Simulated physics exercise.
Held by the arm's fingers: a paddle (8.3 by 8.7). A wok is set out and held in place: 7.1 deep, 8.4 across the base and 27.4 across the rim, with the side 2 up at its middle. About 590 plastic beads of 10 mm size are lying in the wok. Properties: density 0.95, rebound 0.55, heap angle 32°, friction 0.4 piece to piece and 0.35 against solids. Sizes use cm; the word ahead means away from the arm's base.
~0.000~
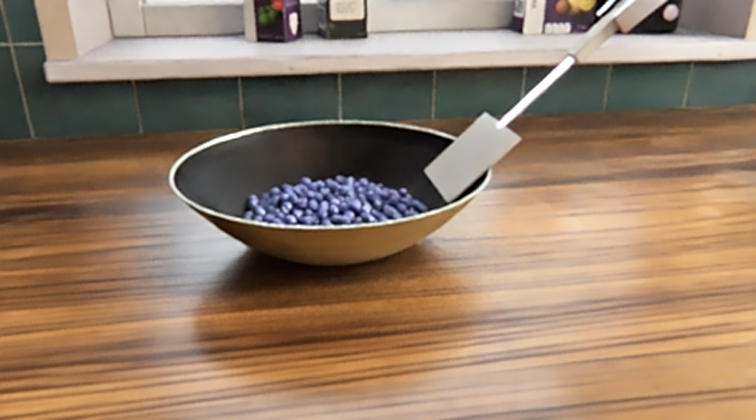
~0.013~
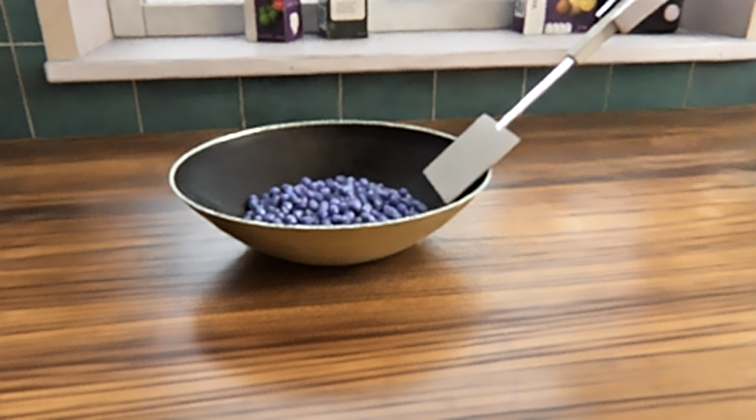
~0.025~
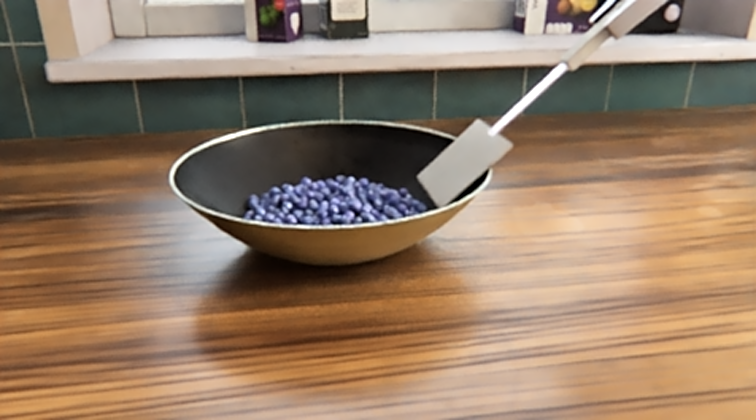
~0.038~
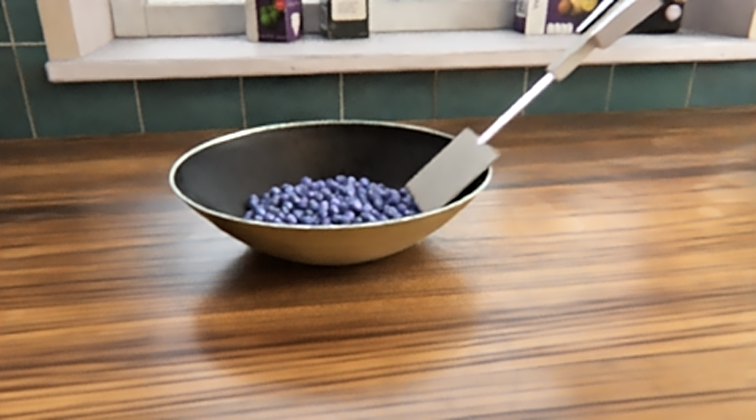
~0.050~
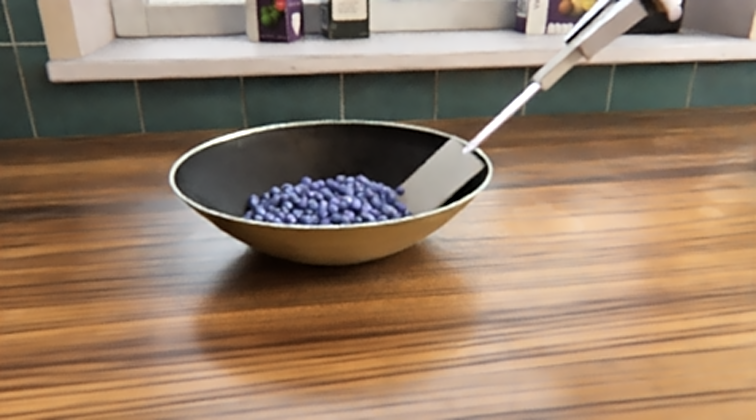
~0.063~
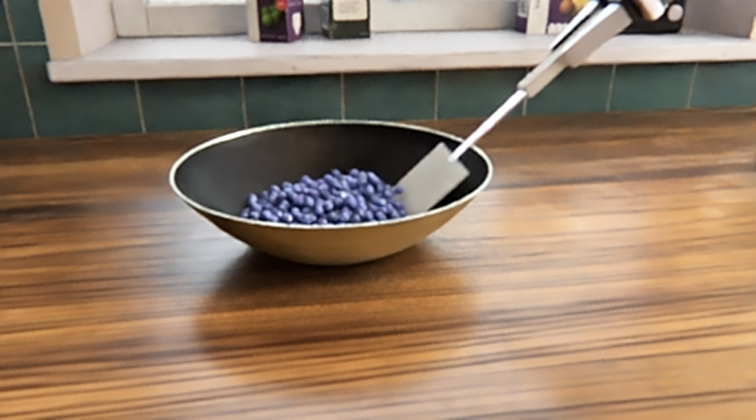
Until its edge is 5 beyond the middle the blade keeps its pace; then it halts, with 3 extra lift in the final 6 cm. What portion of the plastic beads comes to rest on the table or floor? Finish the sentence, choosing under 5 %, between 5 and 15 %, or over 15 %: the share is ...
The share is between 5 and 15 %.
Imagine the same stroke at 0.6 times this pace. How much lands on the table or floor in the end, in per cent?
That comes to some 0 per cent, roughly.
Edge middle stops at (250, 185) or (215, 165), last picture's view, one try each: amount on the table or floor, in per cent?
Some 30 and 45 per cent.
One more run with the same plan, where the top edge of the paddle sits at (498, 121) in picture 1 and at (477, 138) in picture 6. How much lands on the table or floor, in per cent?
It comes to something like 0 %, give or take.
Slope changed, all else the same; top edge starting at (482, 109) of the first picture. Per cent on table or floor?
Roughly 10 percent ends on the table or floor.
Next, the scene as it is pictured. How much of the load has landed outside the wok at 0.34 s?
2 per cent.
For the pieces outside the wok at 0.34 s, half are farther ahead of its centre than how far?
I reckon roughly 20 centimetres.
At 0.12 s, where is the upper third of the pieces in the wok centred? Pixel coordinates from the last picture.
The middle sits at approx. (301, 193).
After 0.09 s, sloping 43°, highest piece 7 above the table; 588 in the wok.
After 0.12 s, sloping 43°, highest piece 8 above the table; 588 in the wok.
After 0.34 s, sloping 43°, highest piece 9 above the table; 536 in the wok, 12 on the table or floor, 40 on the blade or in flight.
After 1.39 s, sloping 43°, highest piece 6 above the table; 536 in the wok, 52 on the table or floor.
In the end, 536 in the wok, 52 on the table or floor. That is 9 % on the table or floor.
